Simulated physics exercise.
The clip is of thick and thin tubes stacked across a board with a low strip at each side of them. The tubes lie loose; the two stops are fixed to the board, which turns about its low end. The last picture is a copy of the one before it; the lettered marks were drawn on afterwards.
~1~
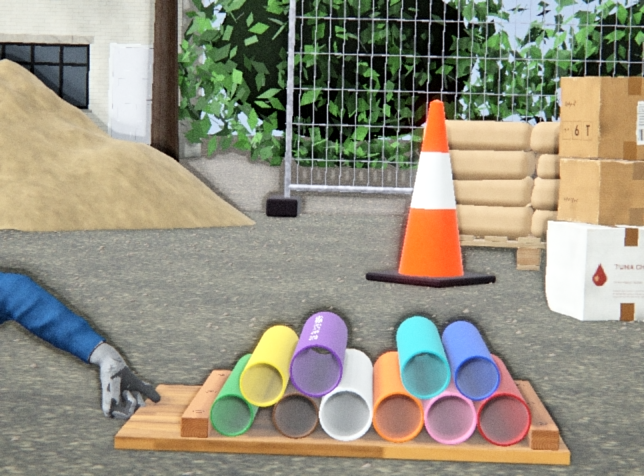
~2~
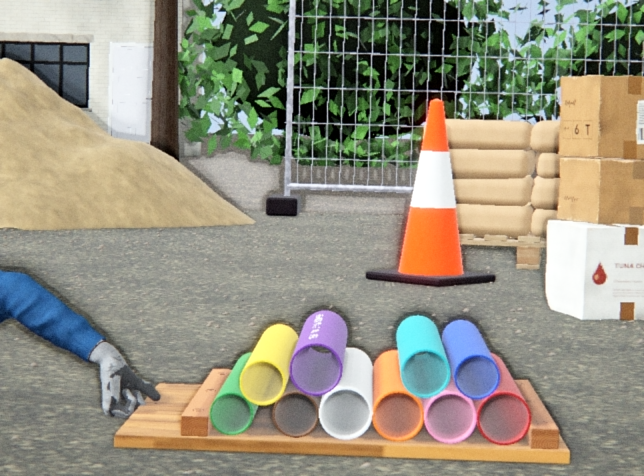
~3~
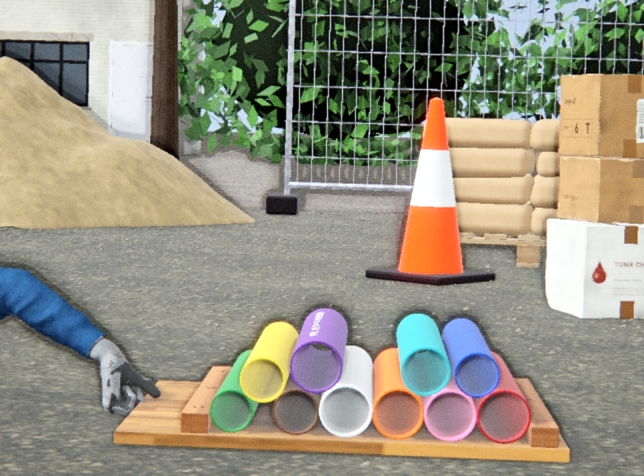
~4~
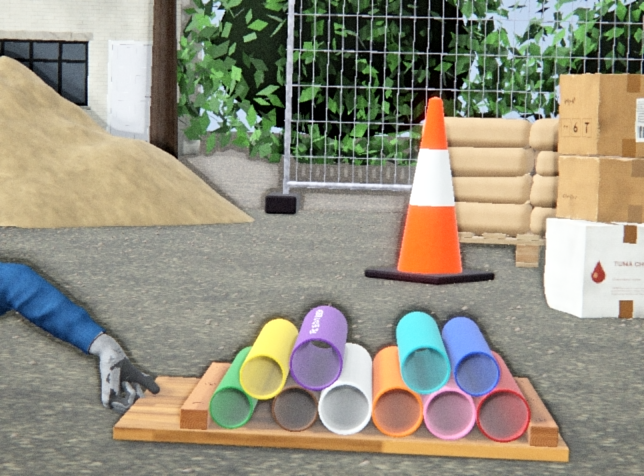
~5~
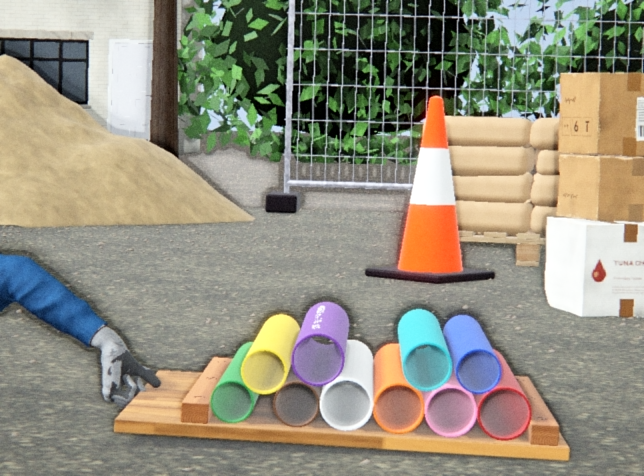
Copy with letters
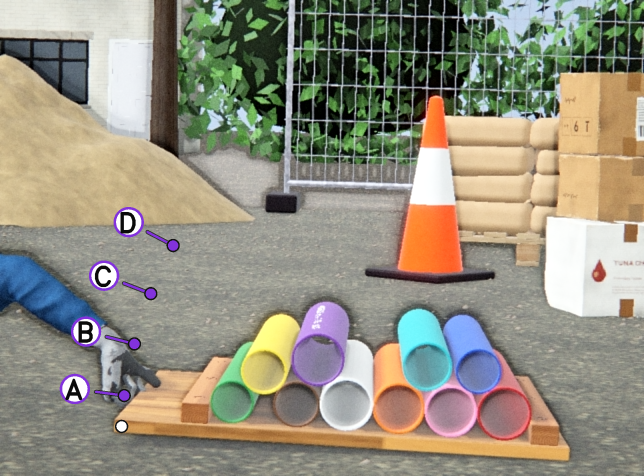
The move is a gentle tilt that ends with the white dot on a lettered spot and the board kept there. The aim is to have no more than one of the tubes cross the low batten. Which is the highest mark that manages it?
Mark D is as high as it can go.
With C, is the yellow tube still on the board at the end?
Yes.
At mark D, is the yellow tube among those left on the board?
Yes, with D.
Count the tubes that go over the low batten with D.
With D, none.
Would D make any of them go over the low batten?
At D: No.
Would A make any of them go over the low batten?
At A: No.
On the copy, A at (124, 396); B at (134, 344); C at (151, 293); D at (173, 246); the white dot at (121, 426).
On D. First, board at 16°.
Then, board at 26°.
Finally, board at 26°, none over the low batten.
By contrast, A none over the low batten; B none over the low batten; C none over the low batten.
